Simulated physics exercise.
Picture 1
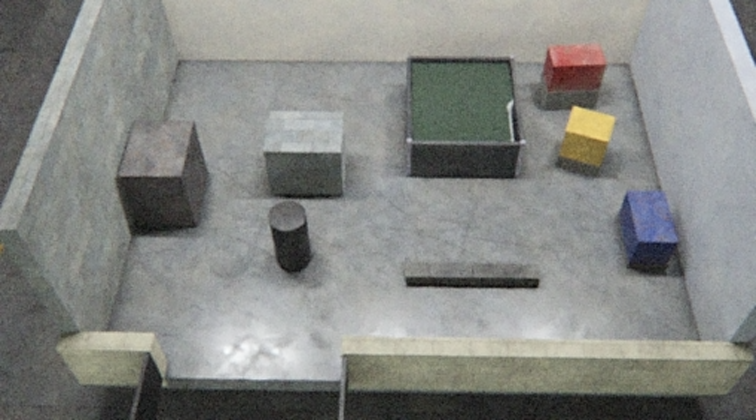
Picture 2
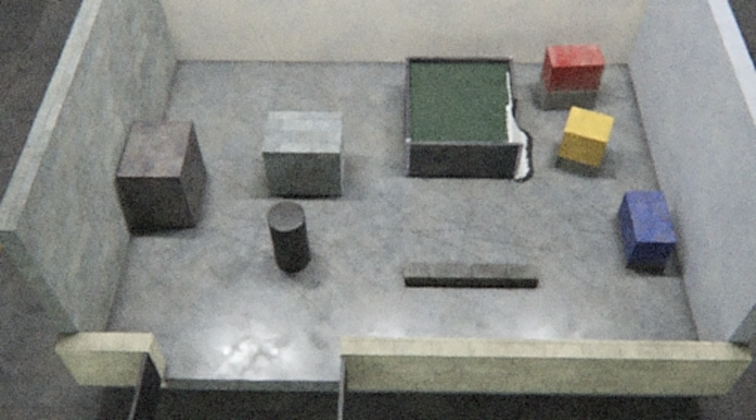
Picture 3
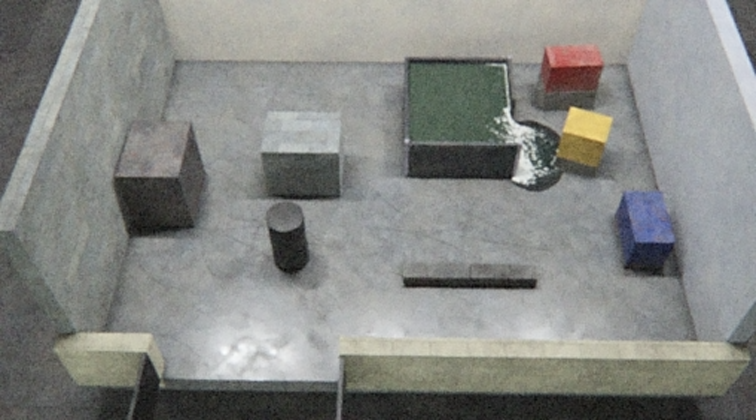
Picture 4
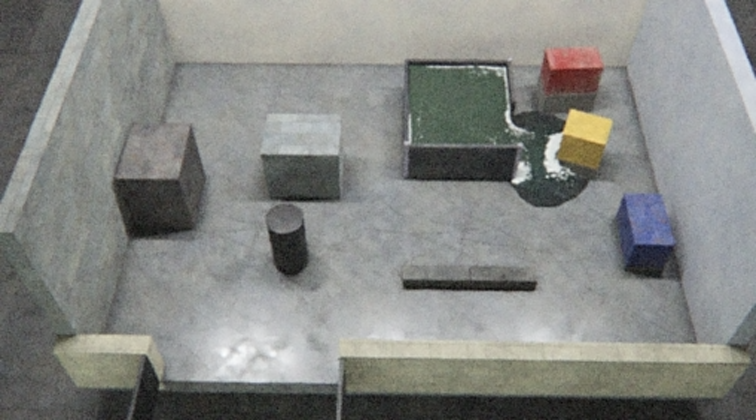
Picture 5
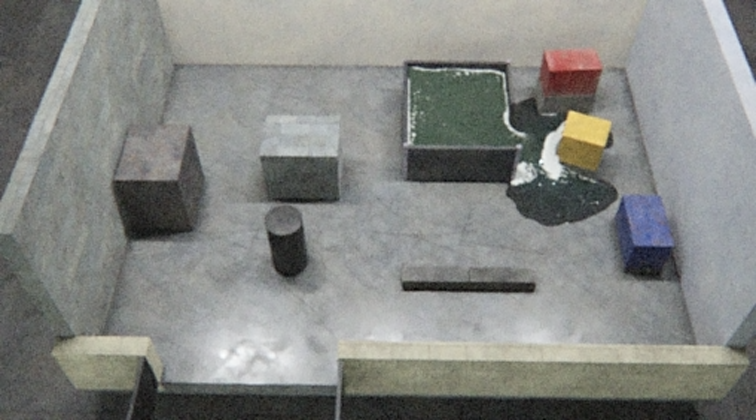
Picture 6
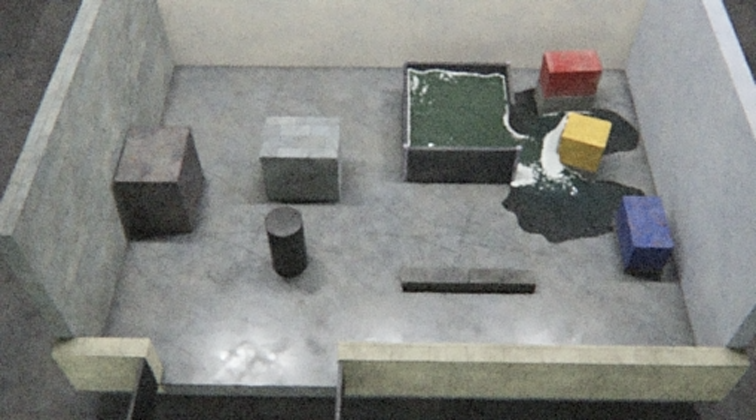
Dark green water pouring from a gap in an open tank's right side, spreading around the yellow crate and reaching the blue one.
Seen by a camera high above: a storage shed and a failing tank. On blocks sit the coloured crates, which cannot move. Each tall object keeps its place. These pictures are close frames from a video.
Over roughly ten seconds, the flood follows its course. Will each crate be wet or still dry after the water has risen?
Red crate: Kept safe, blue crate: Reached by water, yellow crate: Reached by water.
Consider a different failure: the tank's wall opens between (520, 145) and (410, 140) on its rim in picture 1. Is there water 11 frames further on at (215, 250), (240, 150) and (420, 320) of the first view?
Point by point: Unwetted, unwetted, drenched.
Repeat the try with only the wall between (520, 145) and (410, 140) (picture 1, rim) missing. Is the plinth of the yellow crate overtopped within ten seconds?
Per crate - yellow crate: Untouched.
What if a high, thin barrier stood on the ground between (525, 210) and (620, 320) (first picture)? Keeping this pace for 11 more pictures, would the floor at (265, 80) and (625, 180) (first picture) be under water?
Untouched, reached.
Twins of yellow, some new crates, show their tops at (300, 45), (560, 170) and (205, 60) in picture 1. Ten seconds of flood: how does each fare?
Well, the first one stays clear of it, the next one gets caught, and the final one stays clear of it.
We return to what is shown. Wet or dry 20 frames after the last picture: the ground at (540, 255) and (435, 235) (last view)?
Going in order, I'd say drenched for the first and clear for the second.
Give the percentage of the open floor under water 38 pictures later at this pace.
Estimate: Some 55 in a hundred.
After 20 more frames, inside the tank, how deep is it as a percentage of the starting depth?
36 percent or so.
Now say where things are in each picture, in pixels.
Still water in the open tank at (463, 102), in the first frame.
The front is at (521, 177), out from the gap at (512, 144), in the second frame.
The front is at (557, 140), out from the gap at (511, 145), in the third frame.
Water pours out at (511, 147) and has run to a hidden place, in the fourth frame.
Water pours out at (510, 148) and has run to (612, 194), in the fifth frame.
The front is at (632, 133), out from the gap at (510, 149), in the sixth frame.
A moment on, water covers 15 % of the floor; the red crate water round its plinth, the blue crate water round its plinth, the yellow crate water round its plinth.
Next, water covers 30 % of the floor; the red crate water round its plinth, the blue crate water round its plinth, the yellow crate water round its plinth.
Then, water covers 35 % of the floor; the red crate water round its plinth, the blue crate water round its plinth, the yellow crate water round its plinth.
Later, water covers 55 % of the floor; the red crate water round its plinth, the blue crate water round its plinth, the yellow crate water round its plinth.
In the end, water covers 90 % of the floor; the red crate stayed above the water, the blue crate was topped, the yellow crate was topped.
